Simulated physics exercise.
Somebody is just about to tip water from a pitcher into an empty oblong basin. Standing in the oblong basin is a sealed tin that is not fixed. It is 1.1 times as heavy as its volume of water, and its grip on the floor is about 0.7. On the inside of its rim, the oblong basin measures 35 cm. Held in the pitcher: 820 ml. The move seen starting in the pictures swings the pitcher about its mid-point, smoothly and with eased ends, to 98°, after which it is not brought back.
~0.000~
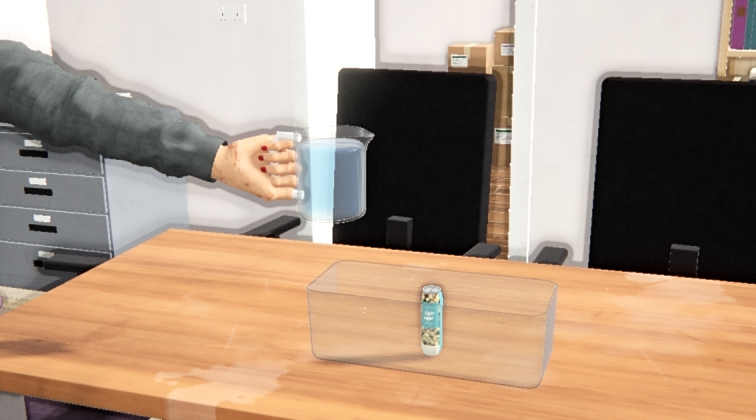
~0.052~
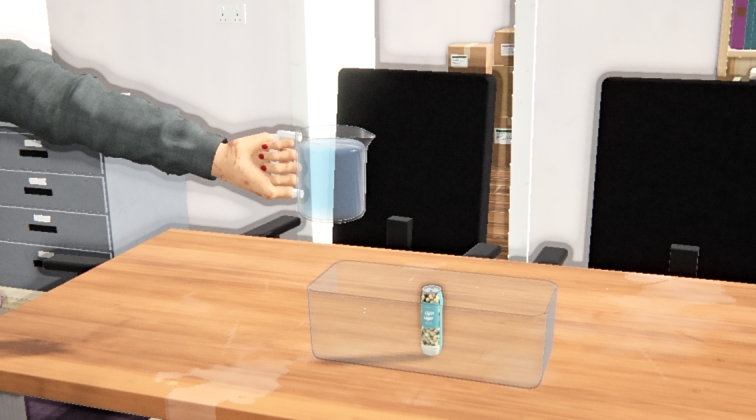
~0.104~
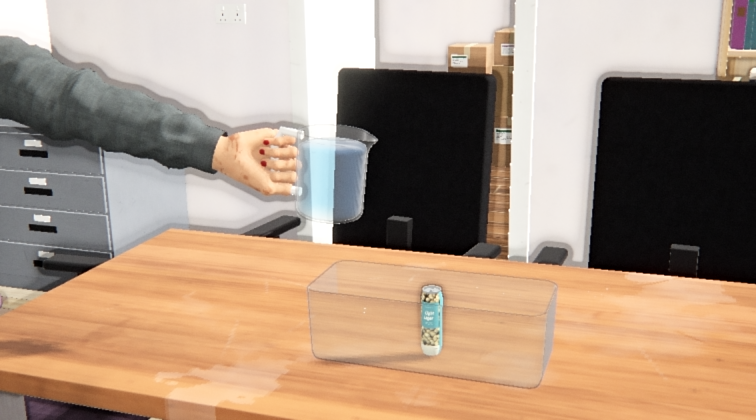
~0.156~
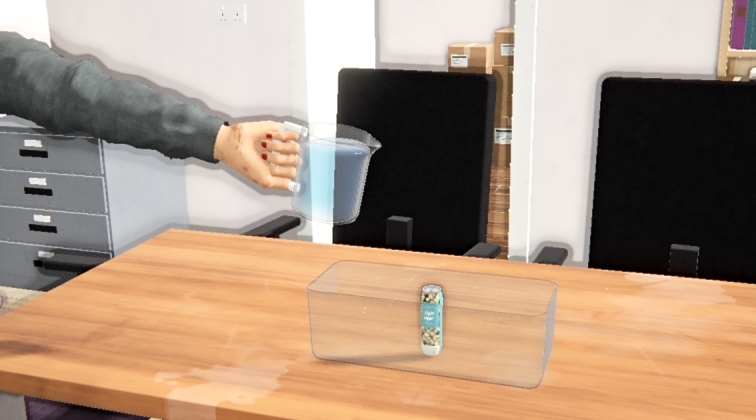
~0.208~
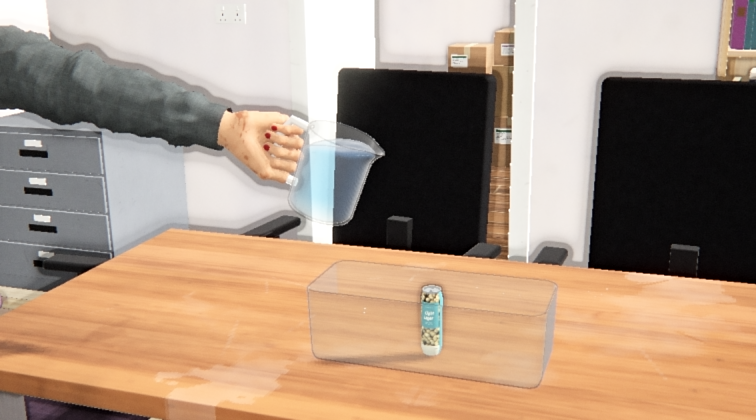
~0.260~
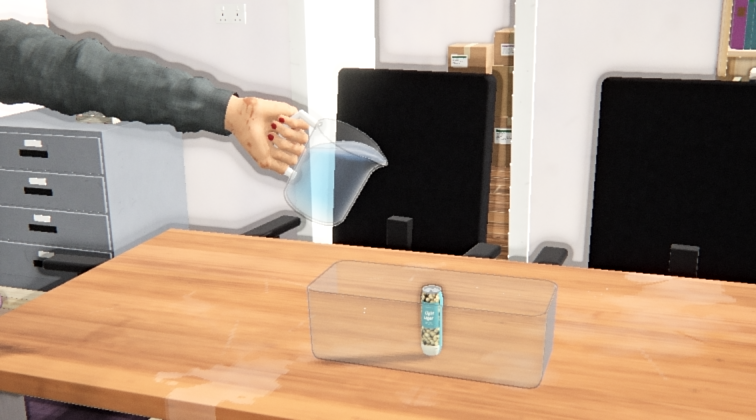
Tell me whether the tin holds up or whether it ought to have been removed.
It tumbles over.
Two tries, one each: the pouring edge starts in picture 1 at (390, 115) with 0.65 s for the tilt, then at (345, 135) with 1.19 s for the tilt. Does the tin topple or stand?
Try 1: Still standing; try 2: Still standing.
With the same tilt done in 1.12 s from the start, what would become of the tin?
After the tilt, the tin has tipped over.
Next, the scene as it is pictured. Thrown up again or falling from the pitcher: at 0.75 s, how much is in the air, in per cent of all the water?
Roughly 22 %.
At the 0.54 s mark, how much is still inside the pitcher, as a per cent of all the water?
Remaining: Near 68 % of the total.
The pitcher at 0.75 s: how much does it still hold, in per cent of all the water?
Around 26 in a hundred.
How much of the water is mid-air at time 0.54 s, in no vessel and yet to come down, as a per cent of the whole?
I'd put it at about 24 percent.
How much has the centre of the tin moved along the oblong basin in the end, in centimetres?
It finishes around 12.0 cm from where it began.
By 0.54 s the tilt is 86° and 67 per cent is still to pour; the tin stands where it began.
By 0.75 s the tilt is 98° and 25 per cent is still to pour; the tin stands 1 cm from where it began.
By 0.96 s the tilt is 98° and 8 per cent is still to pour; the tin leans 51°.
By 1.20 s the tilt is 98° and 2 per cent is still to pour; the tin lies on its side.
At rest the tin lies on its side.
